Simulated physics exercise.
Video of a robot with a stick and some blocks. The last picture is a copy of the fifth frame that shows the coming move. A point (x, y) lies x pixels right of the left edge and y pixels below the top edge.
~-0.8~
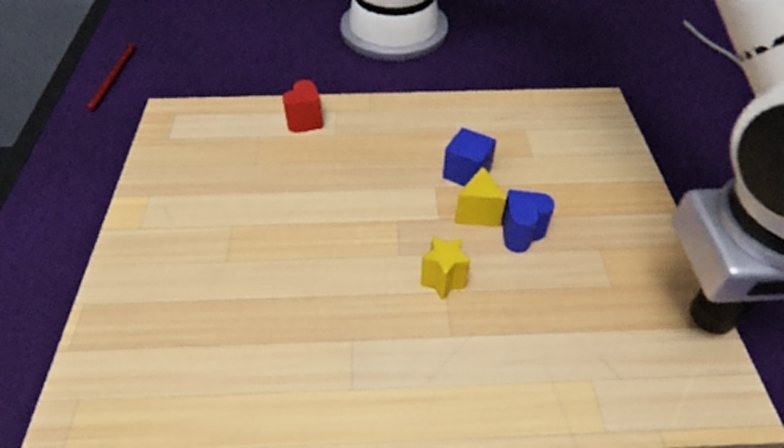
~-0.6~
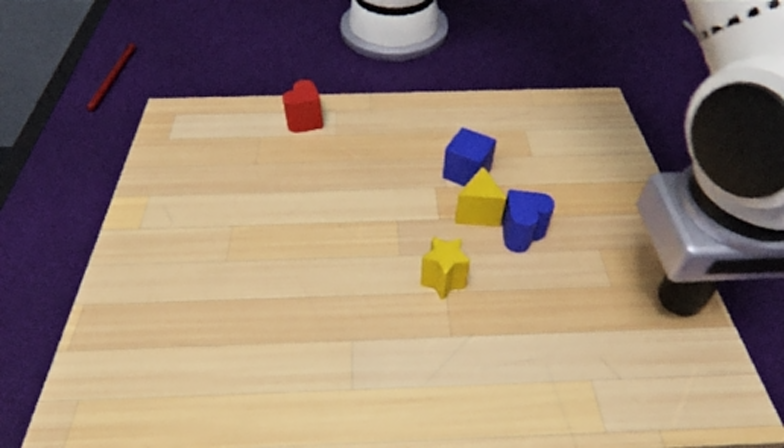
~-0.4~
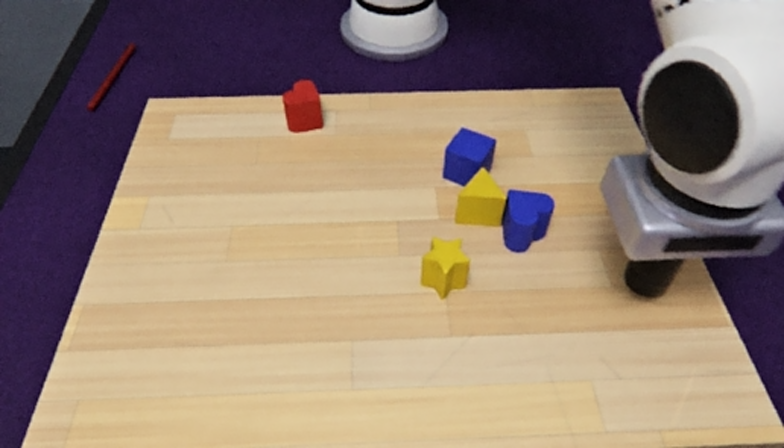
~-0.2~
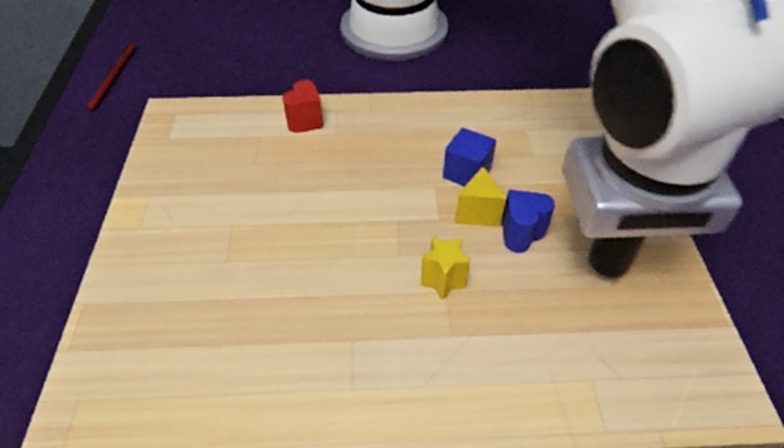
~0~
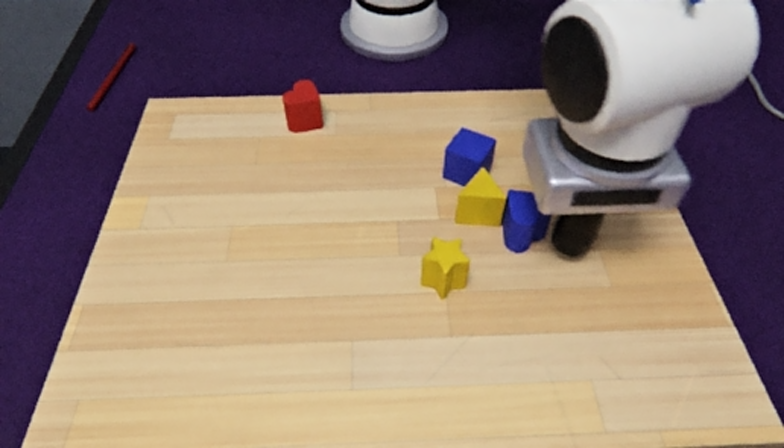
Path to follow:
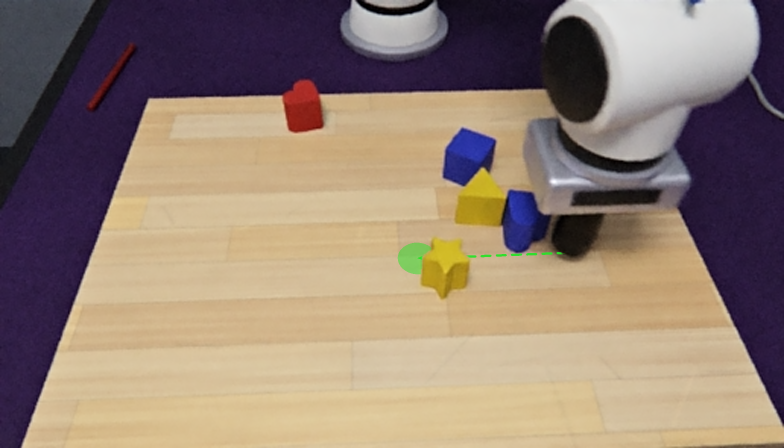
A light wooden board on a dark purple surface is seen from above at an angle by a still camera. A red heart-shaped block sits at the upper left, with a blue cube, a yellow triangular block and a blue heart-shaped block clustered right of centre, and a yellow star below them. From the right edge, a white and grey robot arm moves its dark stick steadily left and slightly upward, up close beside the blue heart-shaped block, while the blocks stay still.
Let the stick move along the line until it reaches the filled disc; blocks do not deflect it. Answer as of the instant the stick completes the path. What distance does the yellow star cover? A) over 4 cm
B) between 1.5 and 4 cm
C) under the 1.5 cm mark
I'll go with B - between 1.5 and 4 cm.
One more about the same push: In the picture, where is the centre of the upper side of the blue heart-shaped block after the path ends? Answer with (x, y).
Just about (505, 199).
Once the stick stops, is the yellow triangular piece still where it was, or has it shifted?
Displaced, by a centimetre or more.
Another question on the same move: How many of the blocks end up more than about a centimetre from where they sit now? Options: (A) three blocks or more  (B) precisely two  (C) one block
A.
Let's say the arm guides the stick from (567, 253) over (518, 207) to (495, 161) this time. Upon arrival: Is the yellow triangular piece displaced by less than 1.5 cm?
In short: No.
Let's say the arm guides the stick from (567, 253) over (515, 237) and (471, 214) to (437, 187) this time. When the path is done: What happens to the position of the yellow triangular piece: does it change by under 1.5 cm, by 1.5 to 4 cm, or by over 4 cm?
It ends farther than 4 cm from its spot.
The line goes from (567, 253) to (417, 258).
The first path, step by step. One third of the way, stick at (520, 244); yellow triangular piece at (470, 179); blue heart-shaped block at (510, 199), turned 25° clockwise.
Two thirds of the way, stick at (469, 246); yellow star at (444, 254); yellow triangular piece at (468, 178); blue heart-shaped block at (505, 199), turned 45° clockwise.
At the end, stick at (418, 248); yellow star at (422, 259), turned 80° anticlockwise; yellow triangular piece at (468, 178); blue heart-shaped block at (505, 199), turned 45° clockwise.
